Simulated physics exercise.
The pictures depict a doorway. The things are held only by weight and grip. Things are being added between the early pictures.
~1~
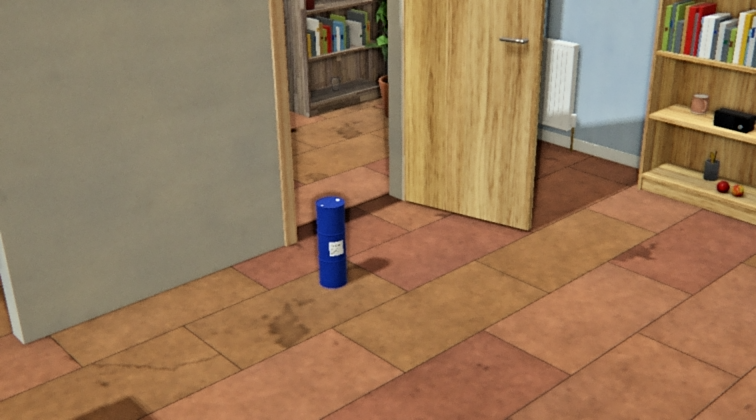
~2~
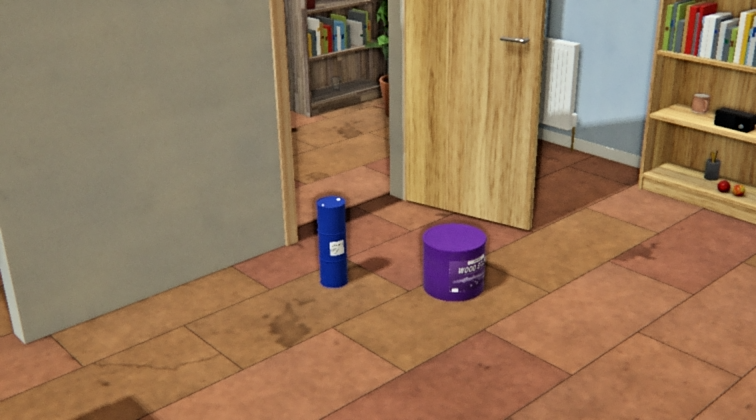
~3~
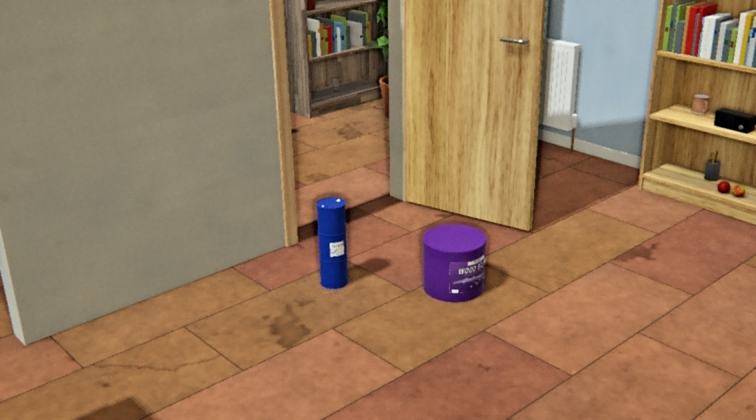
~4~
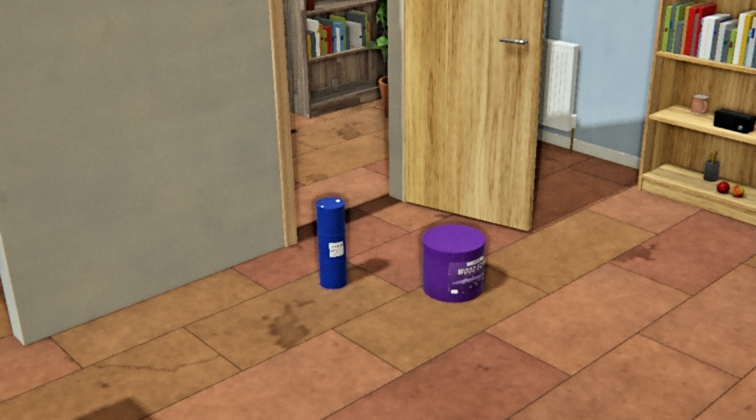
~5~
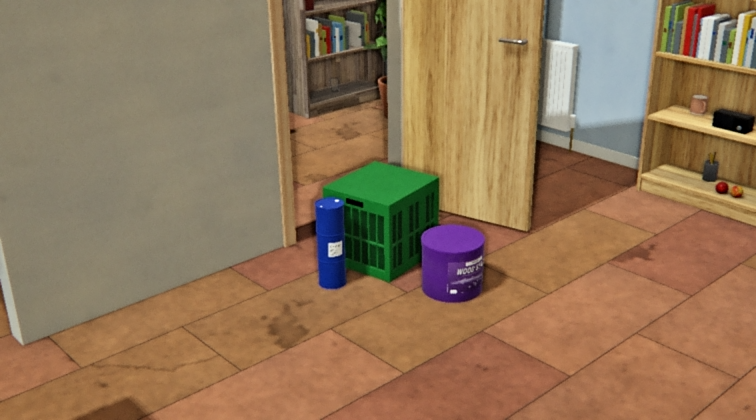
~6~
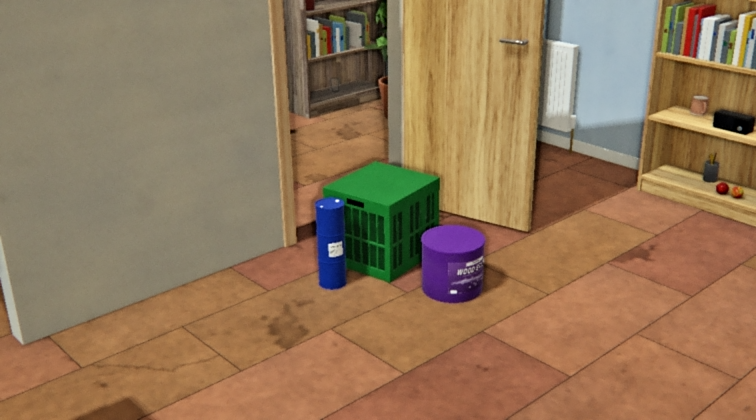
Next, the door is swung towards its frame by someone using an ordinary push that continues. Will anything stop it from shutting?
The door is likely to get obstructed.
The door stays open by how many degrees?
It comes to about 60°.
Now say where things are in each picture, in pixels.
In the first frame, door wide open and still.
In the second frame, door wide open and still; purple pail (454, 262); blue canister (333, 243).
In the third frame, door wide open and still; purple pail (454, 263); blue canister (333, 244).
In the fourth frame, door wide open and still; purple pail (453, 263); blue canister (332, 244).
In the fifth frame, door wide open and still; purple pail (452, 263); blue canister (331, 244).
In the sixth frame, door wide open and still; green chest (382, 220); purple pail (453, 264).
Then, 0.40 s past the last view, door 95° open.
Then, 0.70 s past the last view, door 77° open.
Then, 0.90 s past the last view, door 63° open.
Finally, door 61° open; all 3 still in place. Final places as the last picture's camera would see them, green chest near (377, 220).
